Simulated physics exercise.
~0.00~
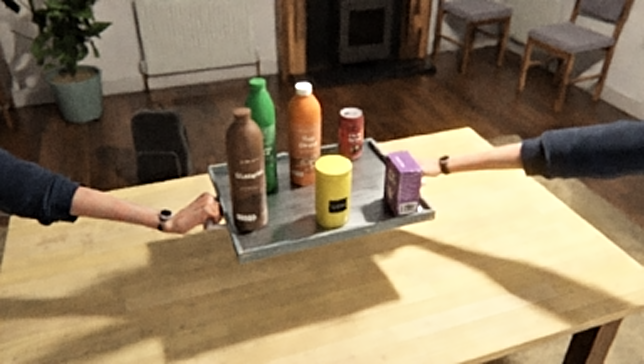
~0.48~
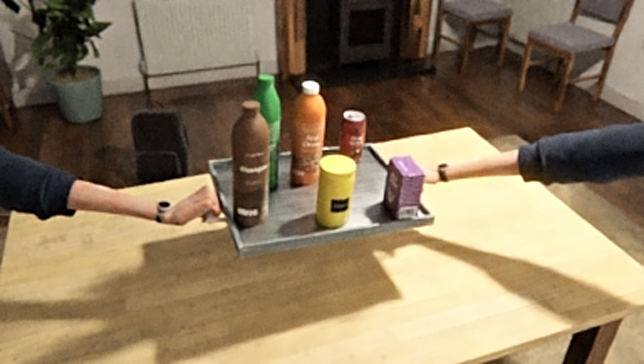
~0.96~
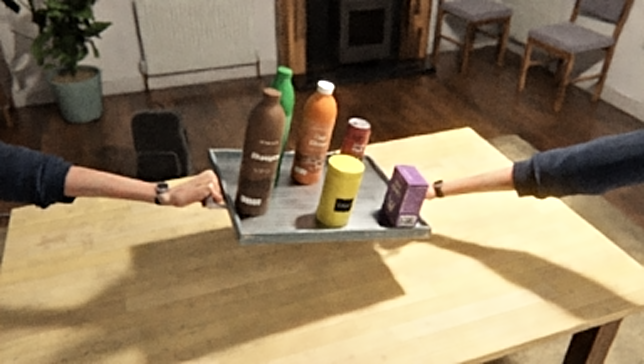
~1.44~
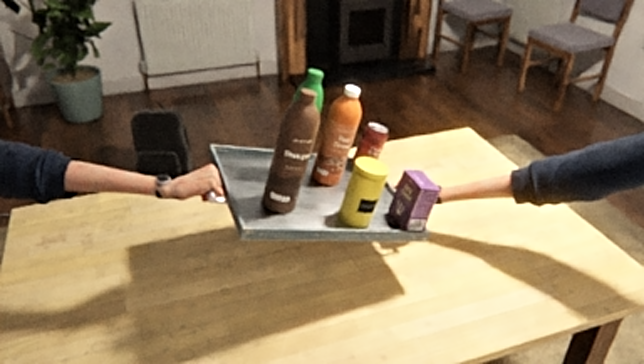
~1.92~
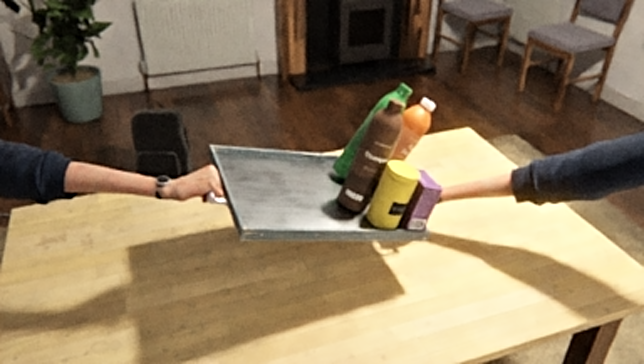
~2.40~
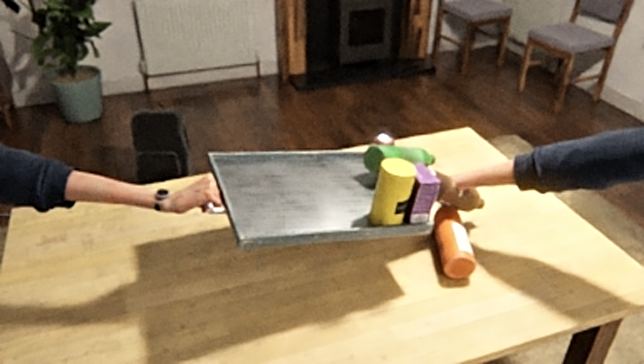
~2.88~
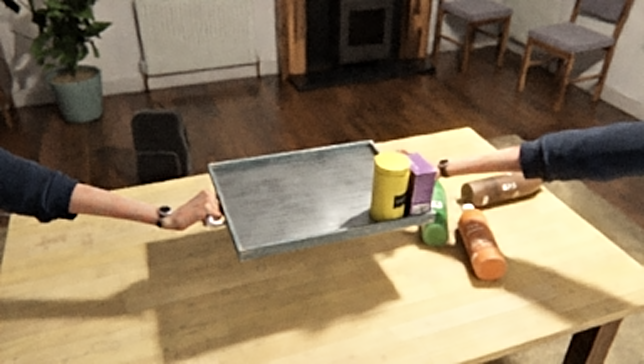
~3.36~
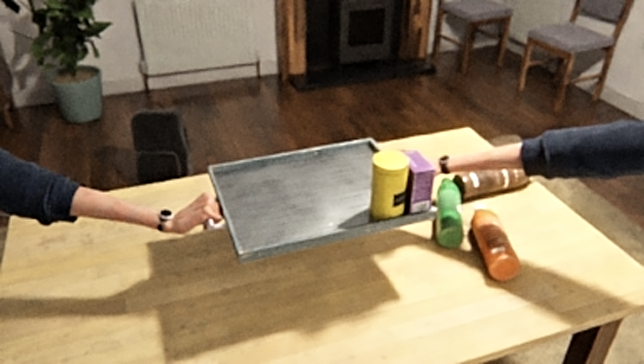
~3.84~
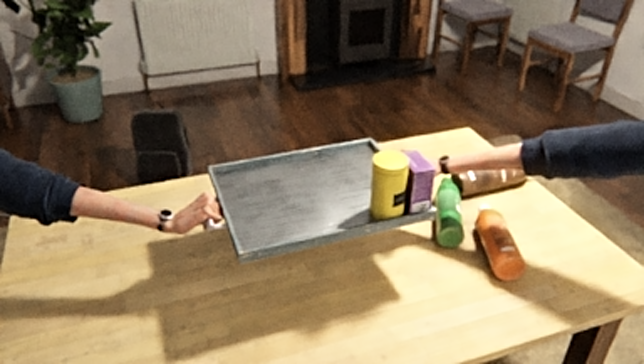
The video shows two hands holding a gray tray of bottles, a can, a yellow jar and a purple packet above a wooden table, then tipping it rightward. The items slide, and the bottles and can fall off, while the jar and packet remain upright on the levelled tray.
